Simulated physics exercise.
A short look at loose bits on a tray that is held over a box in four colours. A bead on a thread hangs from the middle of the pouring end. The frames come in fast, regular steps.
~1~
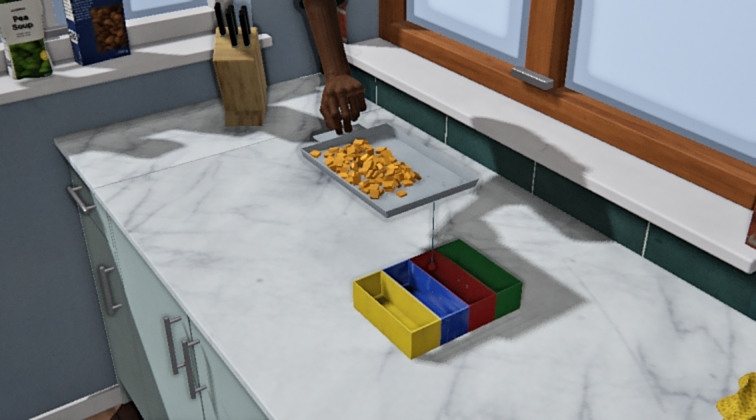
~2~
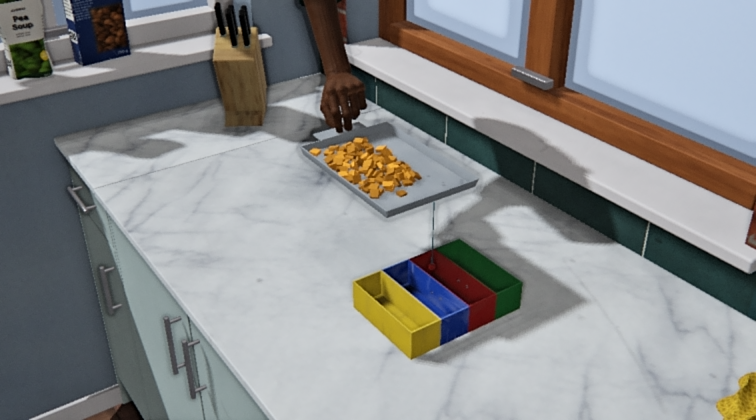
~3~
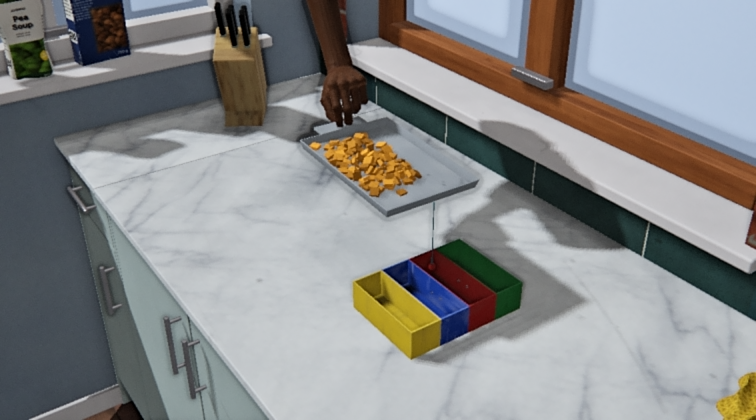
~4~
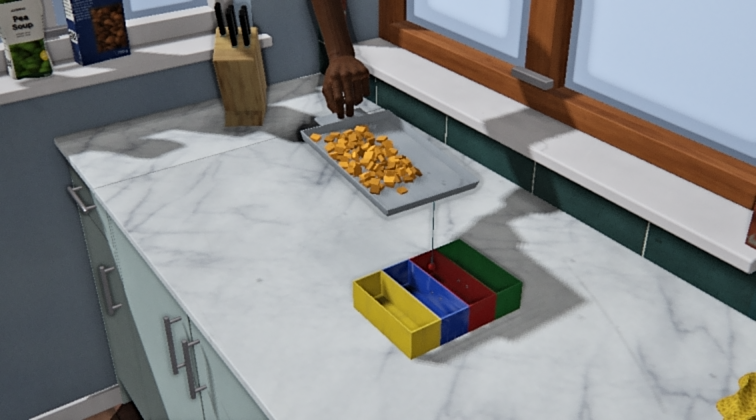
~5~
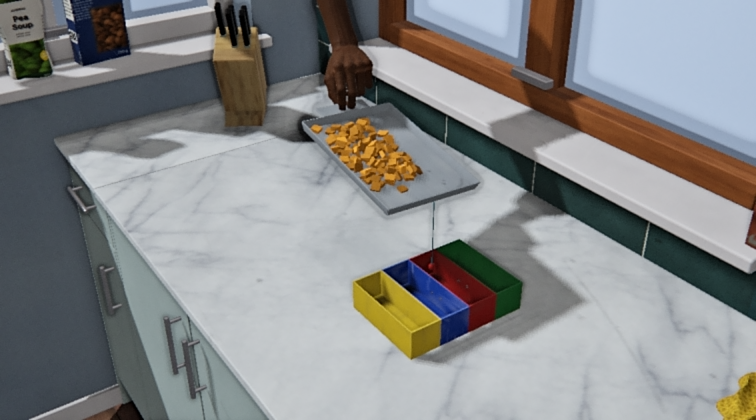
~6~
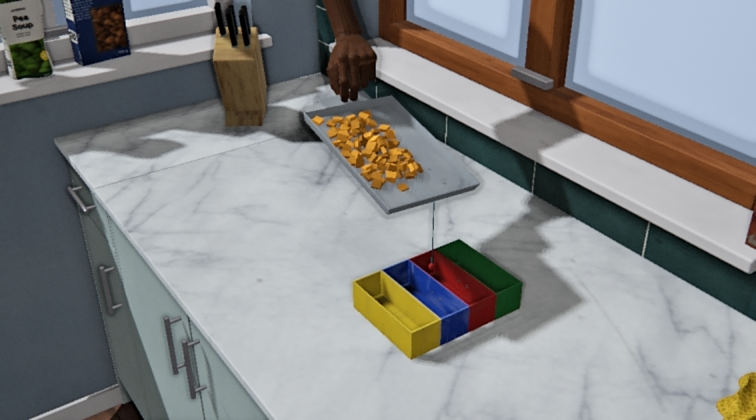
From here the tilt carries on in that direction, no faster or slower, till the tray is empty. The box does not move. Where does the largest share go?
The green one ends fullest.
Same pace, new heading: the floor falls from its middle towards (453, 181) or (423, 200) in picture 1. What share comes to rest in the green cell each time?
Roughly 70 per cent, and 0 per cent.
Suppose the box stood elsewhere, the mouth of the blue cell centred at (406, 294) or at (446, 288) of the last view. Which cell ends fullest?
One: The green one. Two: That red cell.
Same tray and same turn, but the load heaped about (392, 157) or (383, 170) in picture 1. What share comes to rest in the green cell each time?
First some 60, then 40 per cent.
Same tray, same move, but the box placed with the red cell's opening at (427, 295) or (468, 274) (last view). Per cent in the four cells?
Near 50 % and 100 %.
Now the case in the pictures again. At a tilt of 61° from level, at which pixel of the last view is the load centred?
Around (455, 187).
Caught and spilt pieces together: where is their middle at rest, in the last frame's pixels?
Roughly at (479, 296).
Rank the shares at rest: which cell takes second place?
The runner-up: The red one.
Just after the last frame, tray tipped steeply; the larger part on the tray; roughly a quarter falling or outside the box.
A moment on, tray tipped past a quarter turn; roughly a third on the tray; roughly a third in the green cell; roughly a quarter in the red cell; about a tenth in the blue cell; just a few falling or outside the box.
Further on, tray tipped past a quarter turn; roughly half in the green cell; roughly a third in the red cell; about a tenth in the blue cell; just a few falling or outside the box.
When it is over, tray tipped past a quarter turn; roughly half in the green cell; roughly a third in the red cell; about a tenth in the blue cell; not one in the yellow cell; just a few outside the box.
